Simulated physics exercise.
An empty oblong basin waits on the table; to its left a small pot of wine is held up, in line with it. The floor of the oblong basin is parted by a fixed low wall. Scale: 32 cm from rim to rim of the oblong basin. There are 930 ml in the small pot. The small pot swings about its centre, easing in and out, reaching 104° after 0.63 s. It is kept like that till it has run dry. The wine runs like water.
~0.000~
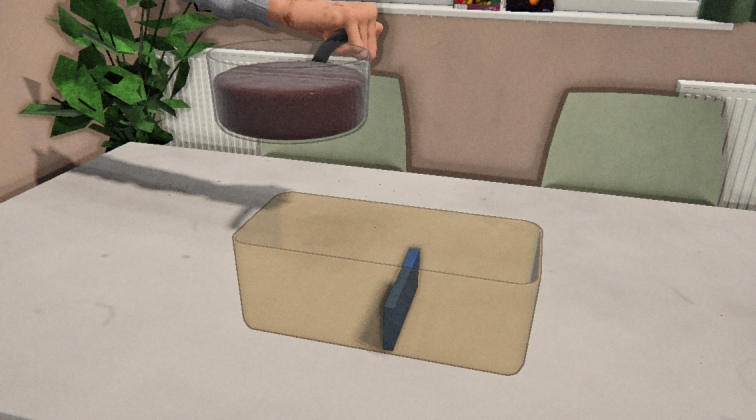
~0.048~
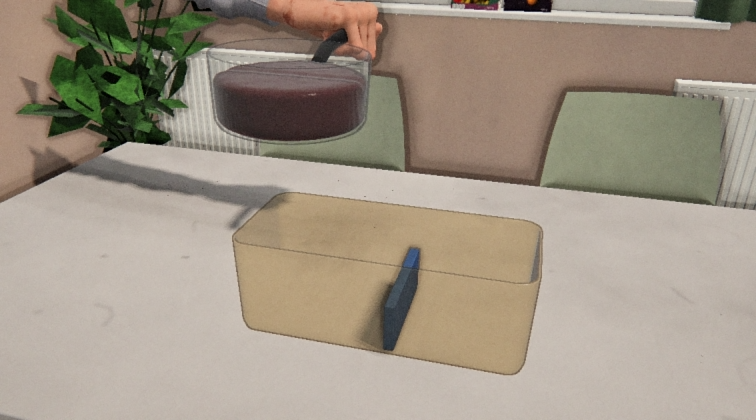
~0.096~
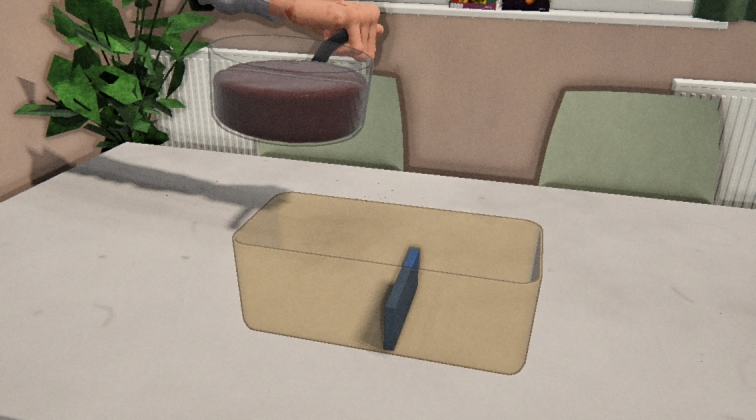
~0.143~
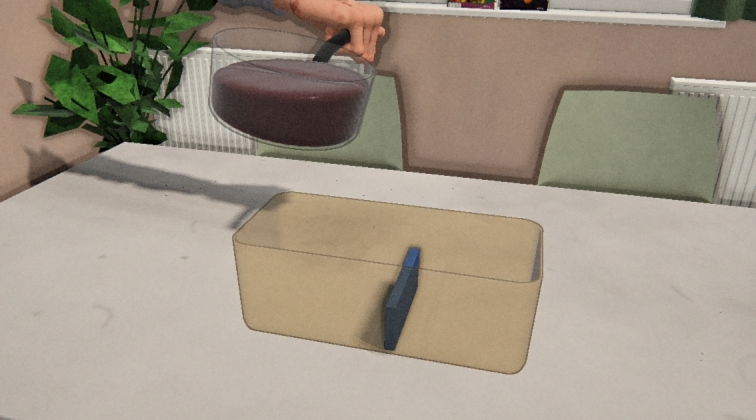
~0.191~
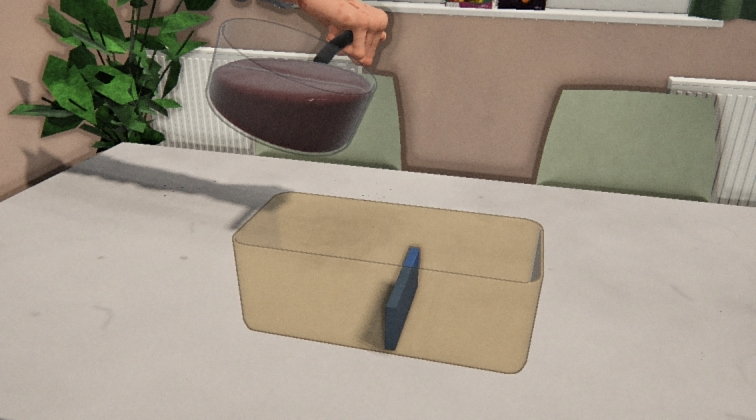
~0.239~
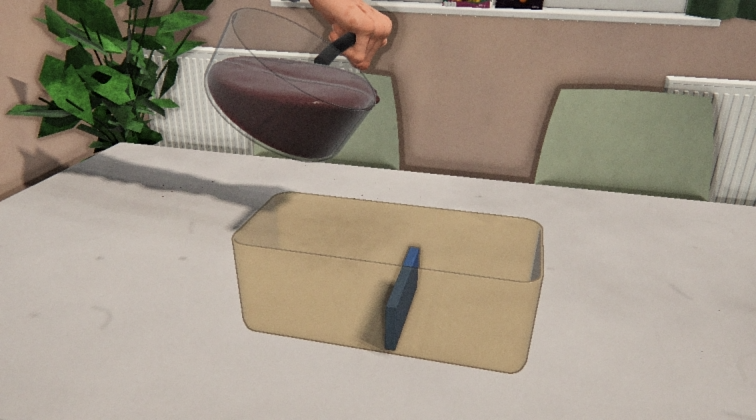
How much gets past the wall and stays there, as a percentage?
The far part has some 40 per cent.
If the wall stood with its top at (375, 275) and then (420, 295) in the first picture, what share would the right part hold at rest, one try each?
In turn about 65 and 30 per cent.
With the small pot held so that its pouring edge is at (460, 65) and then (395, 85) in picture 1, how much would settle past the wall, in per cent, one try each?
First 80, then 55 per cent.
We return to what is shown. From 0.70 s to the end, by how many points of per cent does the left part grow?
About 14 per cent.
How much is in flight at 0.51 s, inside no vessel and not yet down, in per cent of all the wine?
Near 48 in a hundred.
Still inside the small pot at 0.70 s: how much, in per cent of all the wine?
About 6 per cent.
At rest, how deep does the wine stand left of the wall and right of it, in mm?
Some 24 mm on the left and 20 mm on the right.
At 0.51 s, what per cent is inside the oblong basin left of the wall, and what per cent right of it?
Left about 4, right about 24.
Then, 0.51 s in, the tilt is 94° and 24 per cent is still to pour, 4 is left of the wall and 24 right of it.
Then, 0.70 s in, the tilt is 104° and 6 per cent is still to pour, 42 is left of the wall and 41 right of it.
Then, 0.91 s in, the tilt is 104° and 1 per cent is still to pour, 53 is left of the wall and 40 right of it.
Then, 1.13 s in, the tilt is 104° and 0 per cent is still to pour, 57 is left of the wall and 40 right of it.
Finally, 57 per cent lies left of the wall, 40 right of it and 2 outside.
